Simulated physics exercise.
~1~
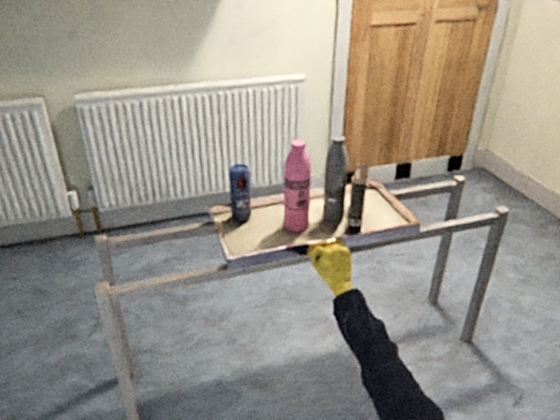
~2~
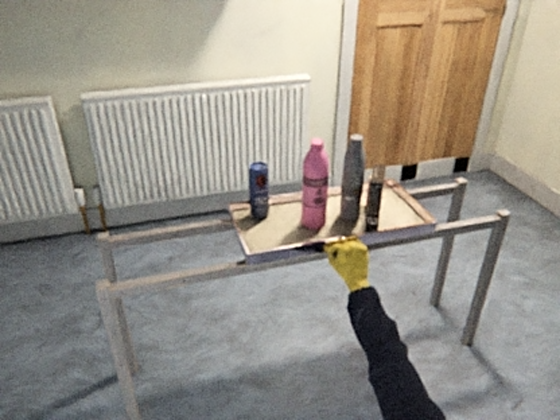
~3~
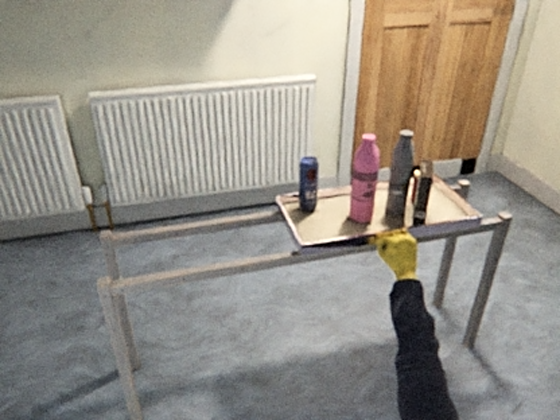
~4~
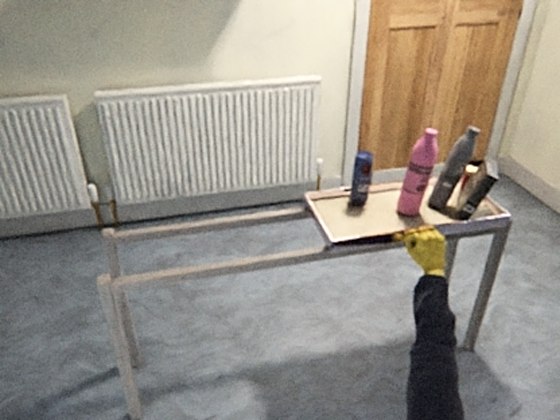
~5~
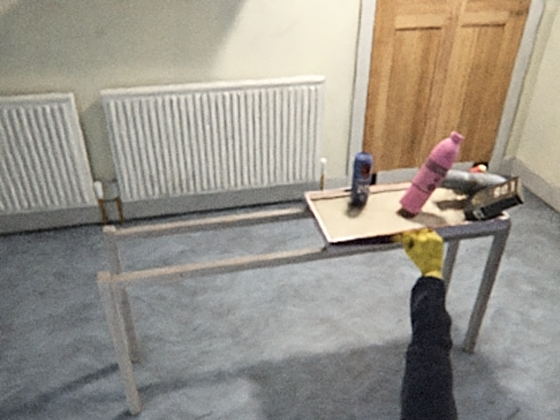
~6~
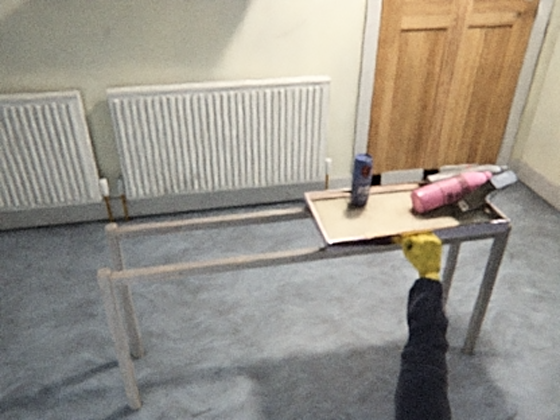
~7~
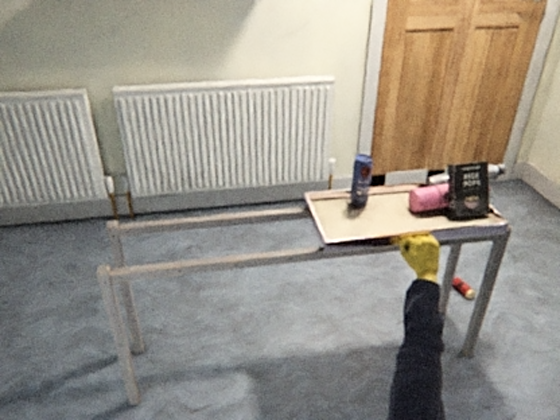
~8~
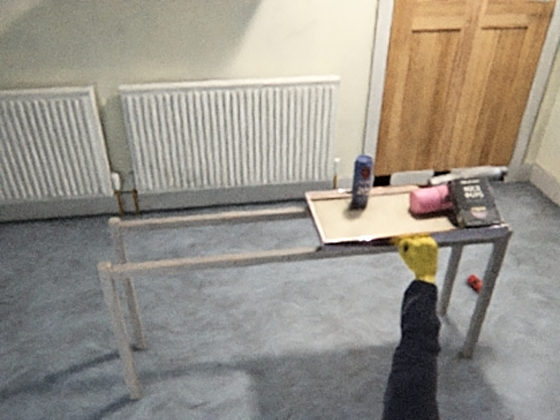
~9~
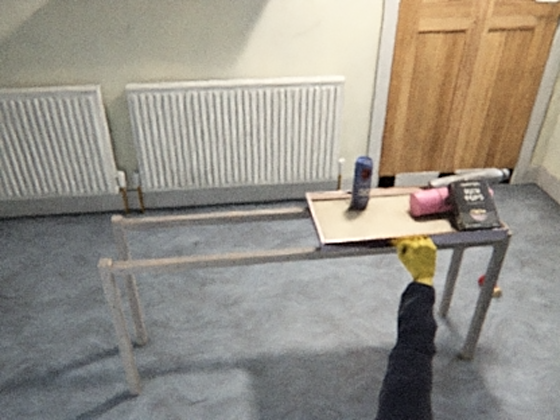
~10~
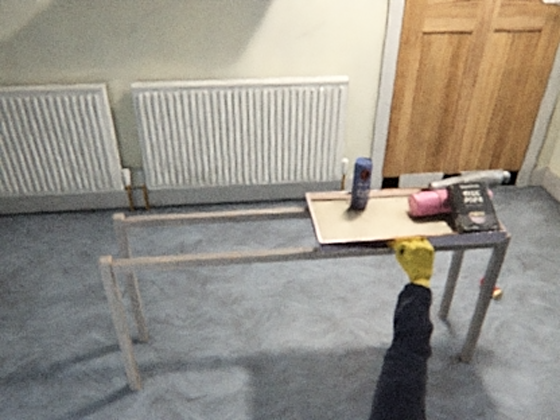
A yellow-gloved hand slid a tray of bottles and other items rightward along a metal frame until it stopped at the end, toppling the pink and grey bottles and tipping a black packet, while a small red container landed on the floor and the blue can stayed upright.
